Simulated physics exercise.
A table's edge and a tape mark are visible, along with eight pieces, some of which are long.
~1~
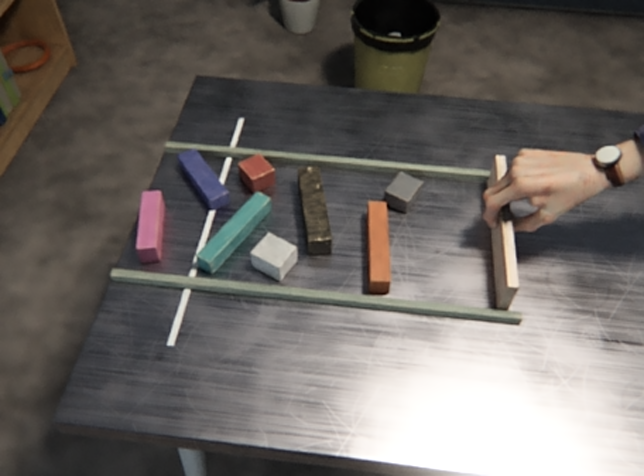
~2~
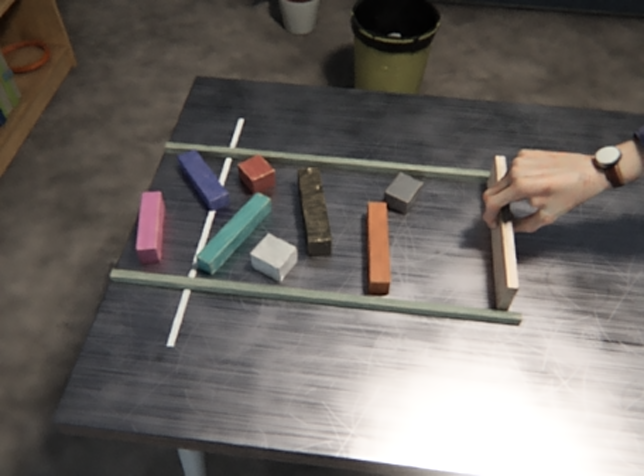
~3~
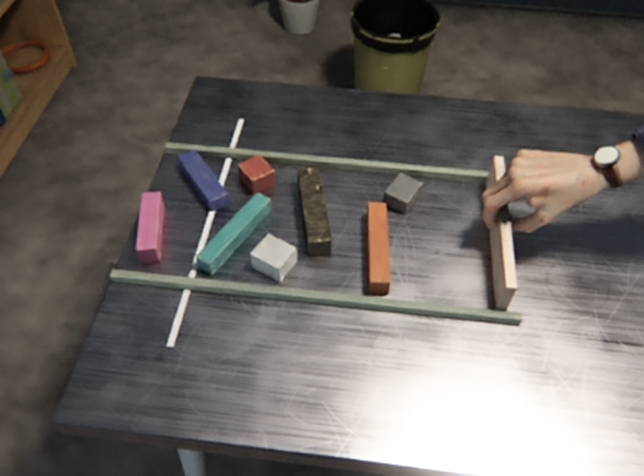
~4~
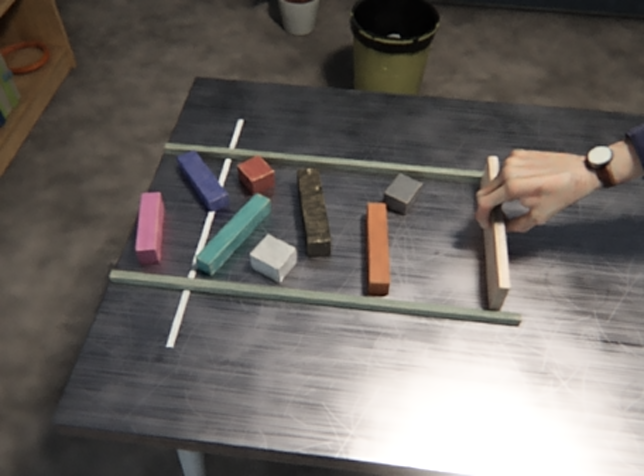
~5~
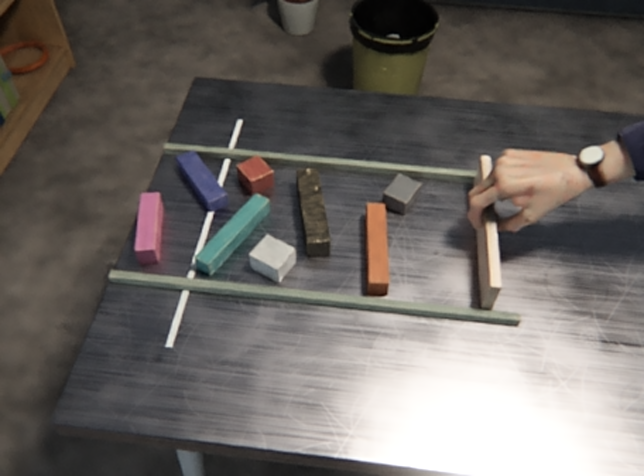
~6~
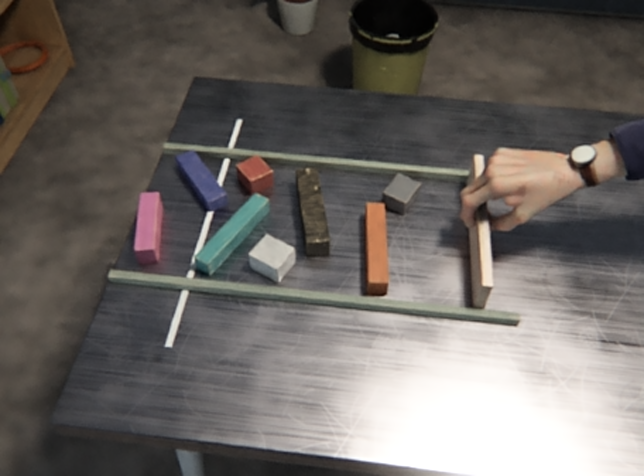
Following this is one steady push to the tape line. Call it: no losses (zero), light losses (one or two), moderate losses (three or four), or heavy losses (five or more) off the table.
Light losses.
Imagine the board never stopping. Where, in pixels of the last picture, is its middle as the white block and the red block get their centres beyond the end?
Near (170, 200), then near (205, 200).
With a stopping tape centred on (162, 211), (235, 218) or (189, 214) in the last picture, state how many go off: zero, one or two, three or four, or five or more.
Going tape by tape, I get 5 or more, then none at all, then three or four.
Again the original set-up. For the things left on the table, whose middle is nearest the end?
The red block.
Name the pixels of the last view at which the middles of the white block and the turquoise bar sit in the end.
About (157, 251), and the other about (143, 225).
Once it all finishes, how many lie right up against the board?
The number is 2.
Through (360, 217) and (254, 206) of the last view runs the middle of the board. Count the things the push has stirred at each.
Tally at point one: 2; at point two: 7.
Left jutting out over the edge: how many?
Overhanging ones - 1.
Soon after, none off yet; pink stick at rest near (149, 227); blue bar at rest near (201, 180); turquoise bar at rest near (234, 233).
After that, none off yet; pink stick at rest near (149, 227); blue bar at rest near (200, 180); turquoise bar displaced a little near (219, 231).
In the end, the number that fall off is one or two; gone, blue bar and pink stick.
